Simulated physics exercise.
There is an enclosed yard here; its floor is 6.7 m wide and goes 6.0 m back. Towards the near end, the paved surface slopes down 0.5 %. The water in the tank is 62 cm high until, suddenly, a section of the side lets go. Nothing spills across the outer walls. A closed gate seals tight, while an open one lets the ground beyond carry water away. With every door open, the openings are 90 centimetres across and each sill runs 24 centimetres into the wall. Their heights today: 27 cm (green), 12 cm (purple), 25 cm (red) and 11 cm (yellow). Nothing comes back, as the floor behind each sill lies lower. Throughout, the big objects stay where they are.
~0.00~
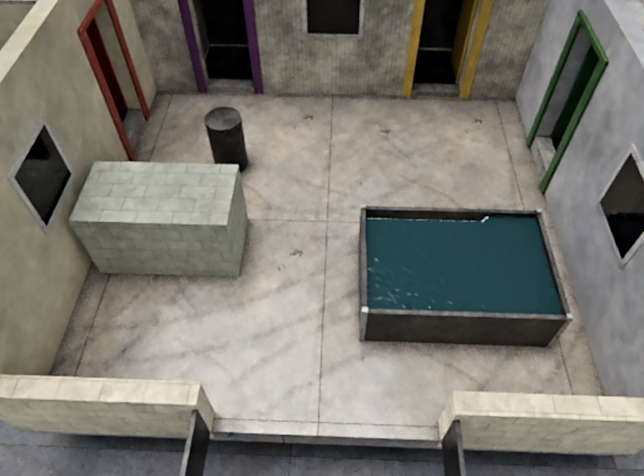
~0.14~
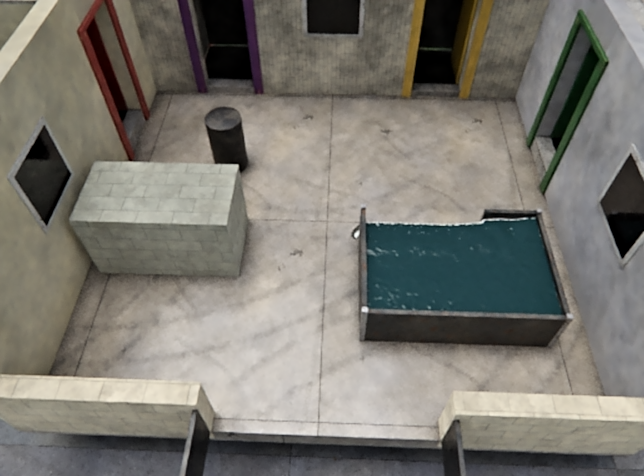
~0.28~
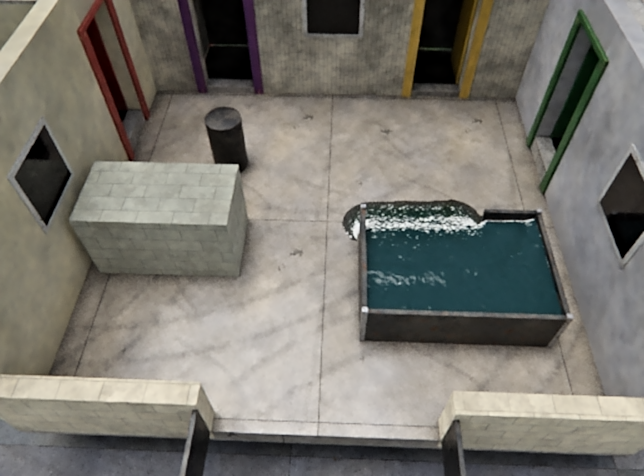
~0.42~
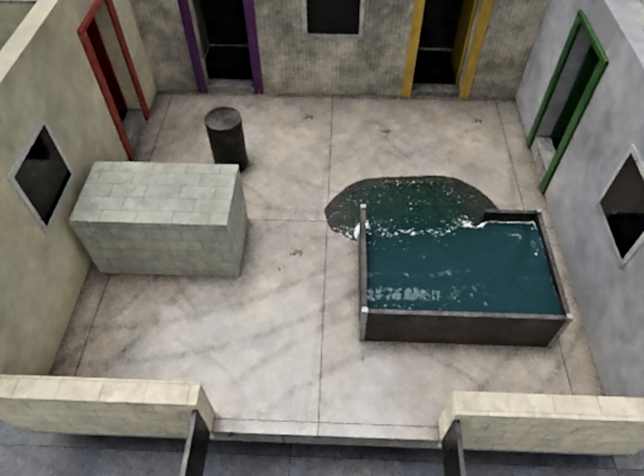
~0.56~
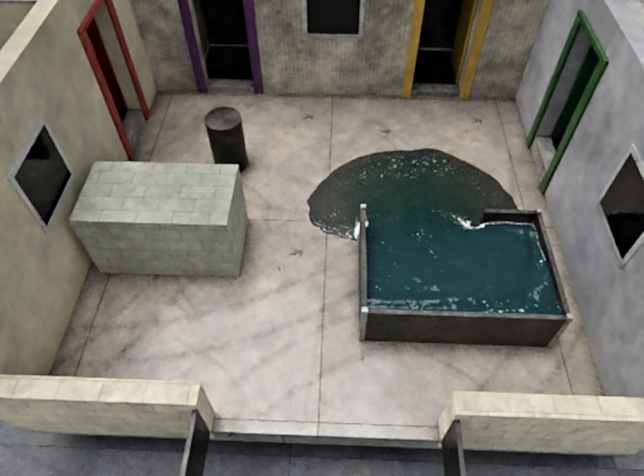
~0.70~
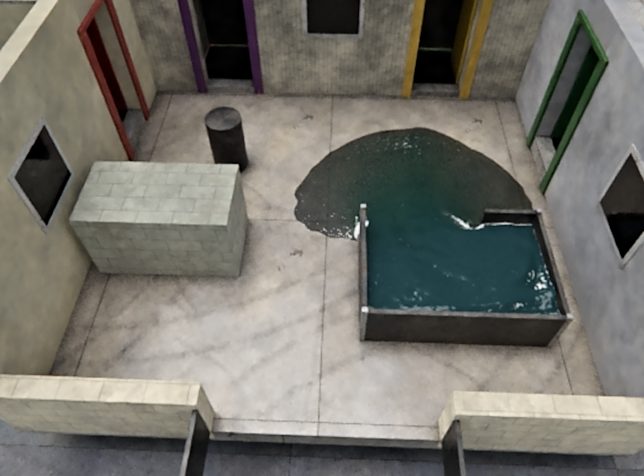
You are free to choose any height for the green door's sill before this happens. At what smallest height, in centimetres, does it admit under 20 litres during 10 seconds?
At about 6 centimetres.
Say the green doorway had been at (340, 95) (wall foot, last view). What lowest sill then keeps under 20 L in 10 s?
You'd want it roughly 19 cm high.
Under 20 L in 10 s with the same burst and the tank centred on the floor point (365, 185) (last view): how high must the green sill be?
A height near 8.5 cm.
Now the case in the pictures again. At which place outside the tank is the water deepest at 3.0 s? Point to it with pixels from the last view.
Look close to (157, 92).
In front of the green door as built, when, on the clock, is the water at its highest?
Around 4.5 s, give or take.
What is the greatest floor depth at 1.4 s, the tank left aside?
I'd estimate roughly 30 cm.
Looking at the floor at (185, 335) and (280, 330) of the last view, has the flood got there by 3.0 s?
Note: Point one not yet reached; point two not yet reached.
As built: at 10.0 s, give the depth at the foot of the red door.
Depth: Near 10.0 cm.
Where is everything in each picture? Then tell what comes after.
The tank at (457, 262) is whole and still, 62 cm deep; the green door at (558, 118) is dry, in the first frame.
The front is at a hidden place, 0.3 m from the gap on the far side; 0.4 m2 of floor is wet, 62 cm left at the back, in the second frame.
The gap is on the far side, the front 0.7 m out at (437, 204); the back of the tank holds 62 cm, in the third frame.
The gap is on the far side, the front 1.3 m out at (430, 179); the back of the tank holds 58 cm, in the fourth frame.
The gap is on the far side, the front 1.9 m out at (416, 153); the back of the tank holds 53 cm, in the fifth frame.
Water pours out on the far side and has run 2.4 m, to (414, 132); about 5 cm deep outside, 55 cm at the back; the green door at (558, 118), 2.6 m from the gap, is still 0.6 m from the nearest water, in the sixth frame.
After 1.4 s water covers 35 % of the floor, deepest (30 cm) near (387, 97); 6 cm at the green door, 0 litres in over its 27 cm sill.
After 3.0 s water covers 45 % of the floor, deepest (34 cm) near (157, 92); 4 cm at the green door, 0 litres in over its 27 cm sill.
After 10.0 s water covers 90 % of the floor, deepest (11 cm) near (153, 104); 4 cm at the green door, 0 litres in over its 27 cm sill.
At the green door as built, the water arrived by 1.1 s and peaked near 11 cm at 4.4 s.
Run again over the same 10 s with other heights there, 31 litres in over 5 cm, 13 litres over 7 cm. The limit of 20 litres is kept from about 6 cm up.
